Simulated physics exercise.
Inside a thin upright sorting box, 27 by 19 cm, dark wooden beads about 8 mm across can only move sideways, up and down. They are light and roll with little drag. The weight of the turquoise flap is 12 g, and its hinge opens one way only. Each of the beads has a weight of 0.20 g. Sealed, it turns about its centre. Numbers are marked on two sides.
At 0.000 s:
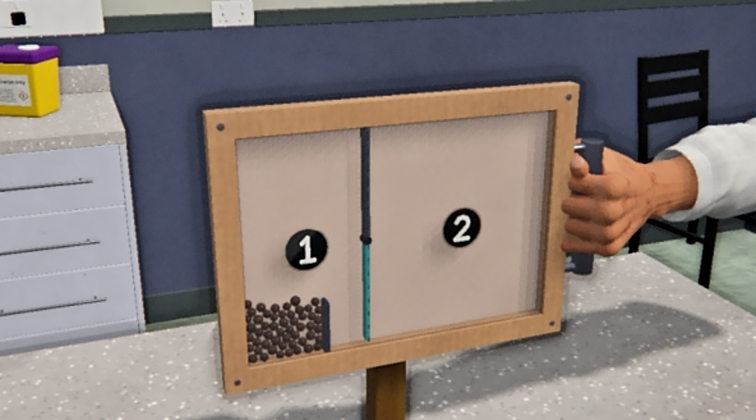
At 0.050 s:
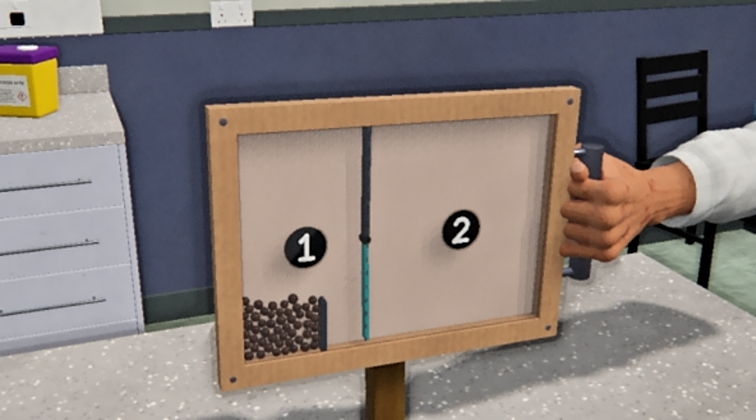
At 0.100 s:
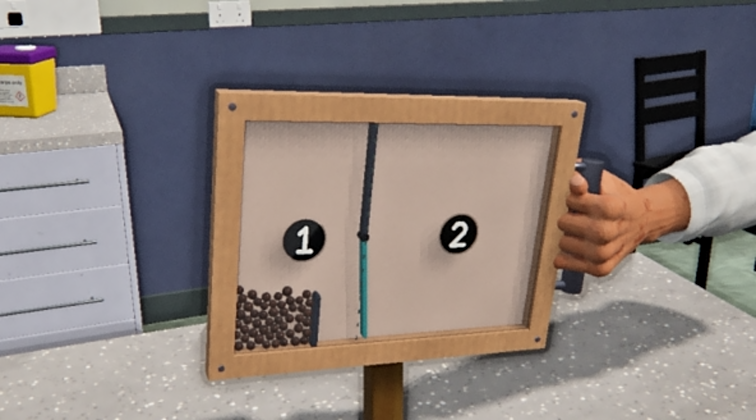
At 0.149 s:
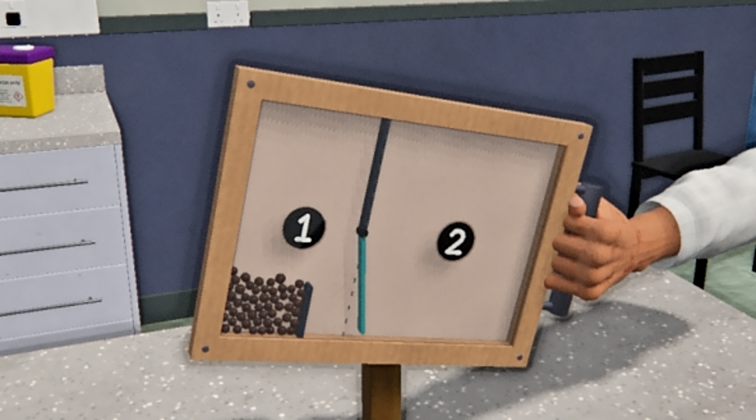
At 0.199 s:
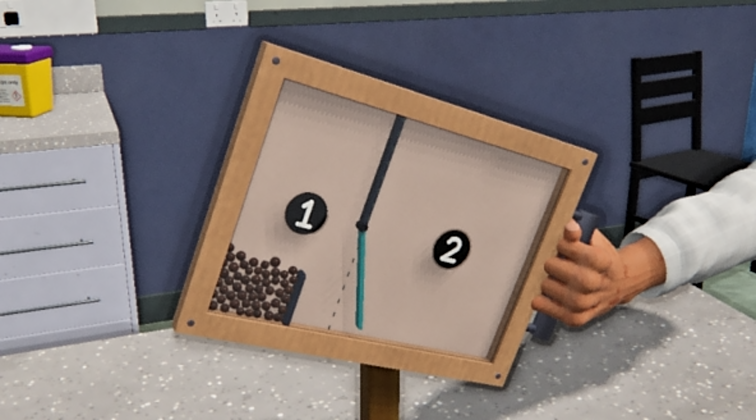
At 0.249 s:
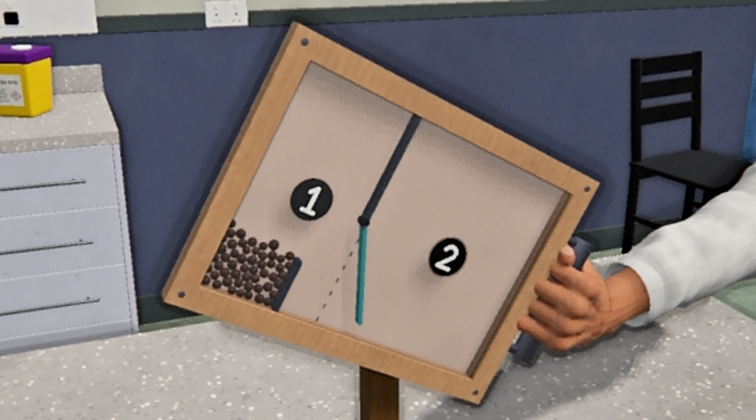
A wooden-framed box starts level, then turns clockwise as a hand at its right side lowers that edge; the dark beads stay heaped behind a short wall at lower left while the turquoise flap hangs nearly vertical.
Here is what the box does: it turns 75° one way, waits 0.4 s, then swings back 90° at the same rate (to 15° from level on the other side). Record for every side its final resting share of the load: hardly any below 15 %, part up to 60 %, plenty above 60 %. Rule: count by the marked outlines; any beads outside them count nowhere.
Final shares: Side 1: Part; side 2: Part.
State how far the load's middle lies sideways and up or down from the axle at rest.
It lies close to 1 centimetres left and 9 centimetres below.
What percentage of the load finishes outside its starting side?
Close to 45 % end up somewhere else.
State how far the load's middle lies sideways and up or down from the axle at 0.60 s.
It sits around 9 cm to the left and around 7 cm up.
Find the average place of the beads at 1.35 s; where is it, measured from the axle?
Offset: Approx. 3 cm left, 7 cm below.
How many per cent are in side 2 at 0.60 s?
Roughly 0 per cent of it.
By 0.60 s, it stands 75° clockwise; the beads' middle is 9 cm left of and 7 cm above the centre; no. 1, 100 %; turquoise flap open 60°.
By 1.35 s, it stands 30° clockwise; the beads' middle is 3 cm left of and 7 cm below the centre; no. 1, 55 %, no. 2, 45 %; turquoise flap open 38°.
By 1.70 s, it stands 15° anticlockwise; the beads' middle is 2 cm right of and 7 cm below the centre; no. 1, 55 %, no. 2, 45 %; turquoise flap shut.
At rest by 2.5 s, it stands 15° anticlockwise; no. 1, 55 %, no. 2, 45 %; turquoise flap shut.
